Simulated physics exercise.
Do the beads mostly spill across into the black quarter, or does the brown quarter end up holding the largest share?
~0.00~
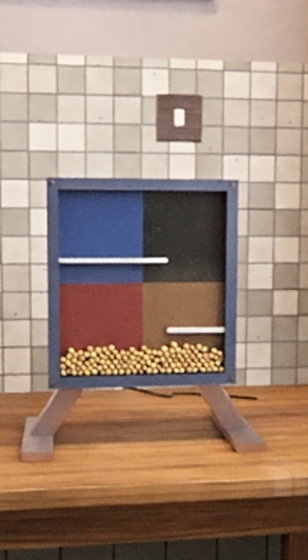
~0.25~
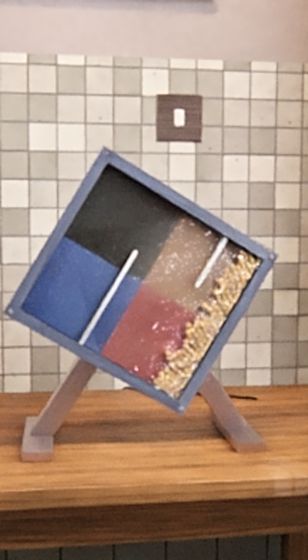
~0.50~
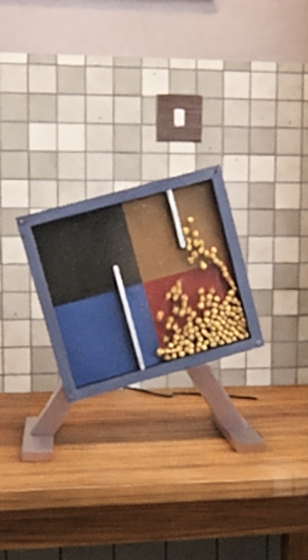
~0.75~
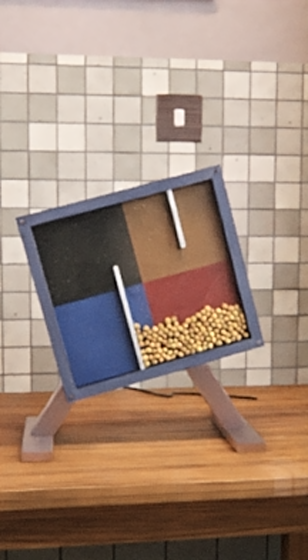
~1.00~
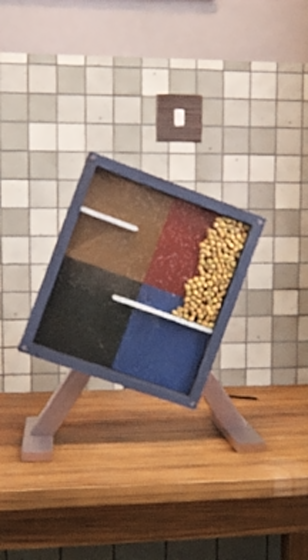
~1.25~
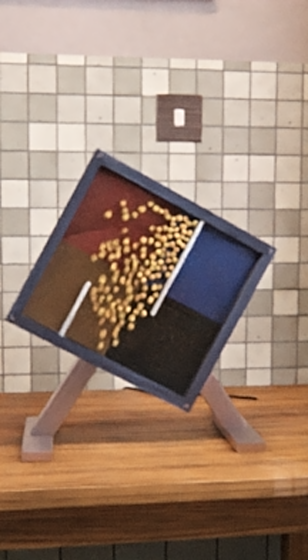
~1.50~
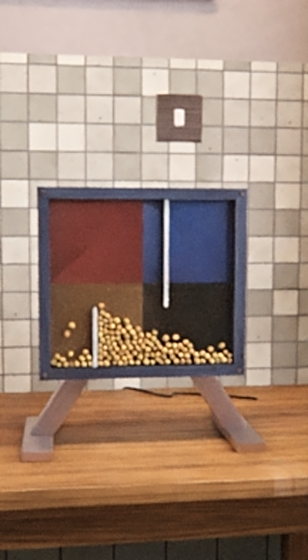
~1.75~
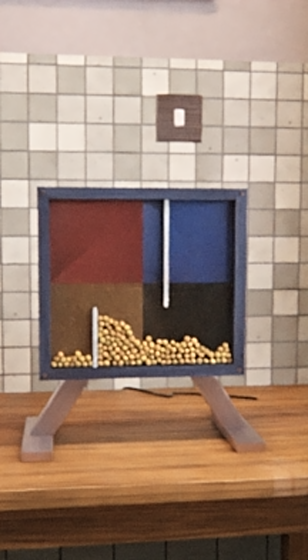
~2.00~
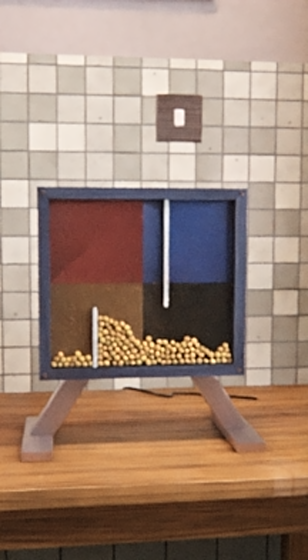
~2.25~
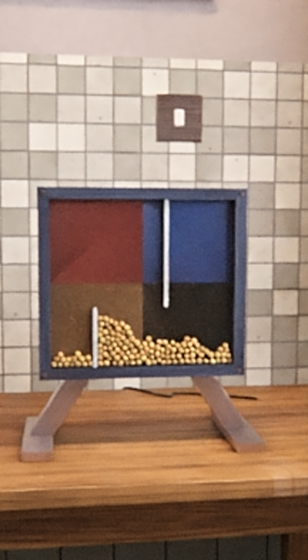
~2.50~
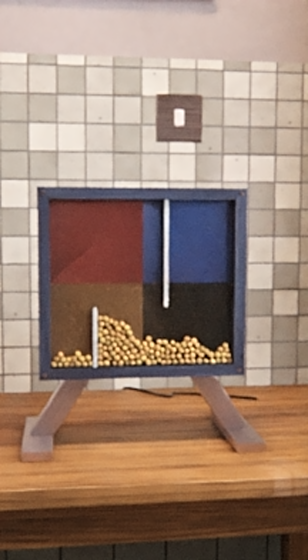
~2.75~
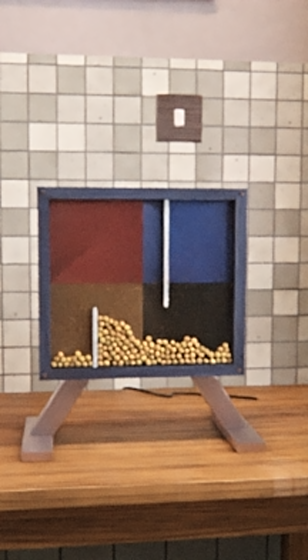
The brown quarter ends up with the largest share, with beads heaped against the short white bar and the rest lying in the black quarter.
